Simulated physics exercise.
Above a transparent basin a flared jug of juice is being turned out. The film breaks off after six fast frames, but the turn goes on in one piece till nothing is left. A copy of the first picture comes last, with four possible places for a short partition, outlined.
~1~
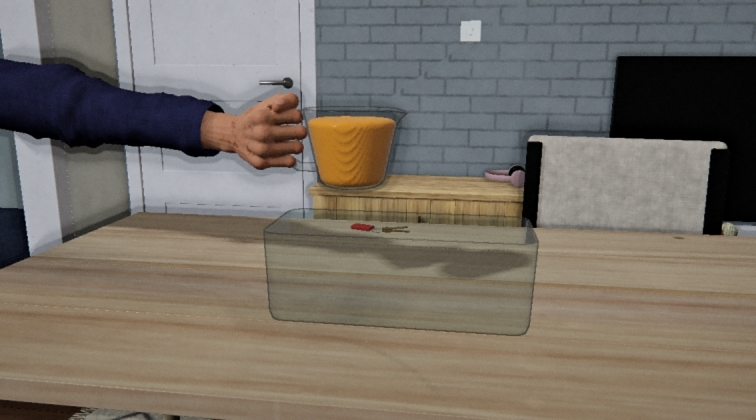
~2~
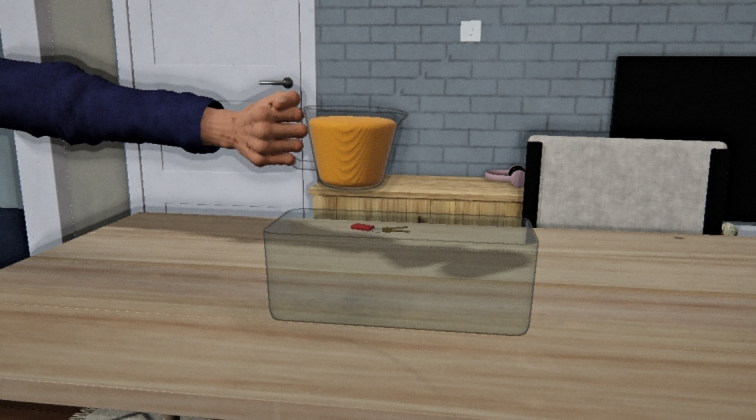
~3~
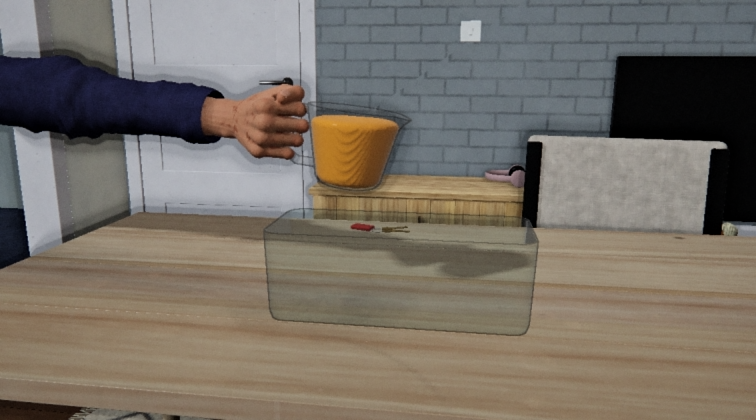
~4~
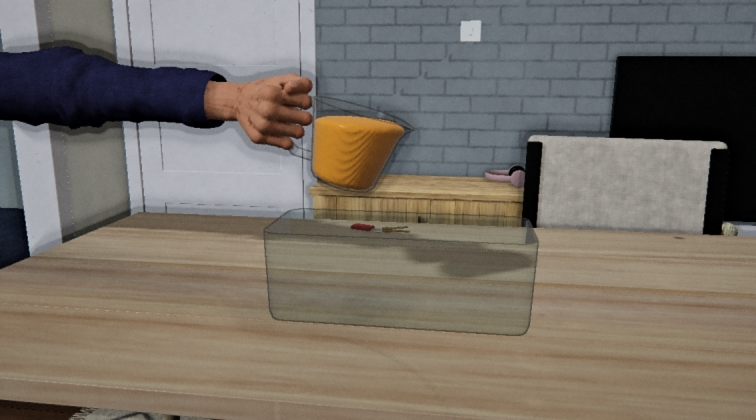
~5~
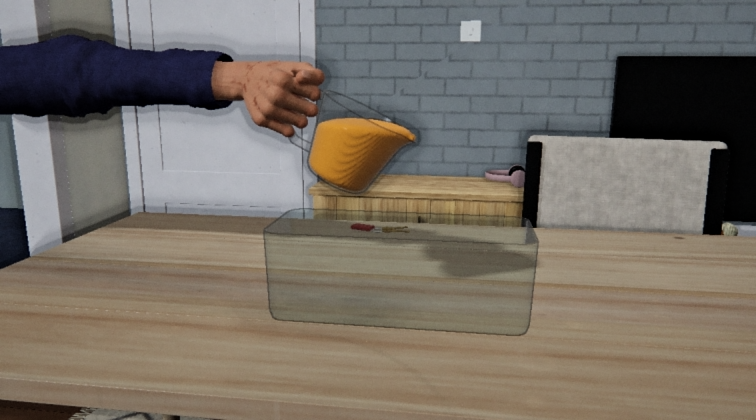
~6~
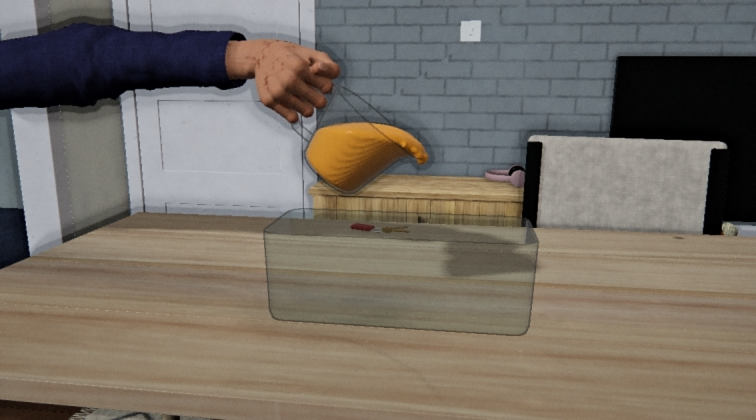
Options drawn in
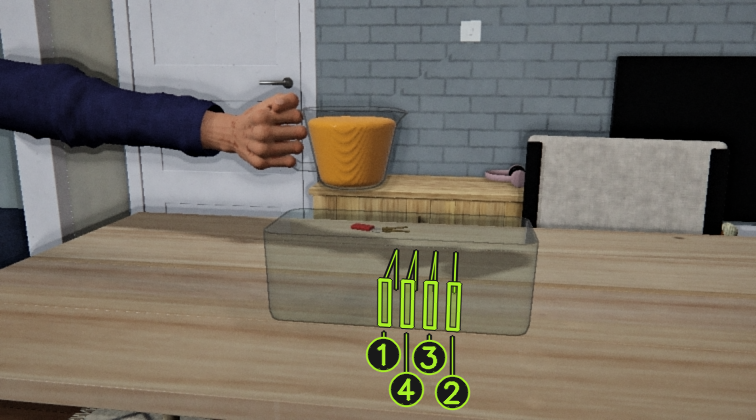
Orange juice in a clear flared jug tilting rightward in a hand above a transparent basin, then starting over the lip.
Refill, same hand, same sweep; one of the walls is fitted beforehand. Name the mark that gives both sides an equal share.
Use place 3.
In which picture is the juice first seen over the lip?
Picture 5.
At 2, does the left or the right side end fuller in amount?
The left side.
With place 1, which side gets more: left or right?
More ends on the right.
On the marked copy, 1 at (383, 332); 2 at (452, 336); 3 at (429, 335); 4 at (406, 333).
With 1, about 1 % ends left of the wall and 98 % right of it.
With 2, about 85 % ends left of the wall and 14 % right of it.
With 3, about 52 % ends left of the wall and 47 % right of it.
With 4, about 13 % ends left of the wall and 86 % right of it.
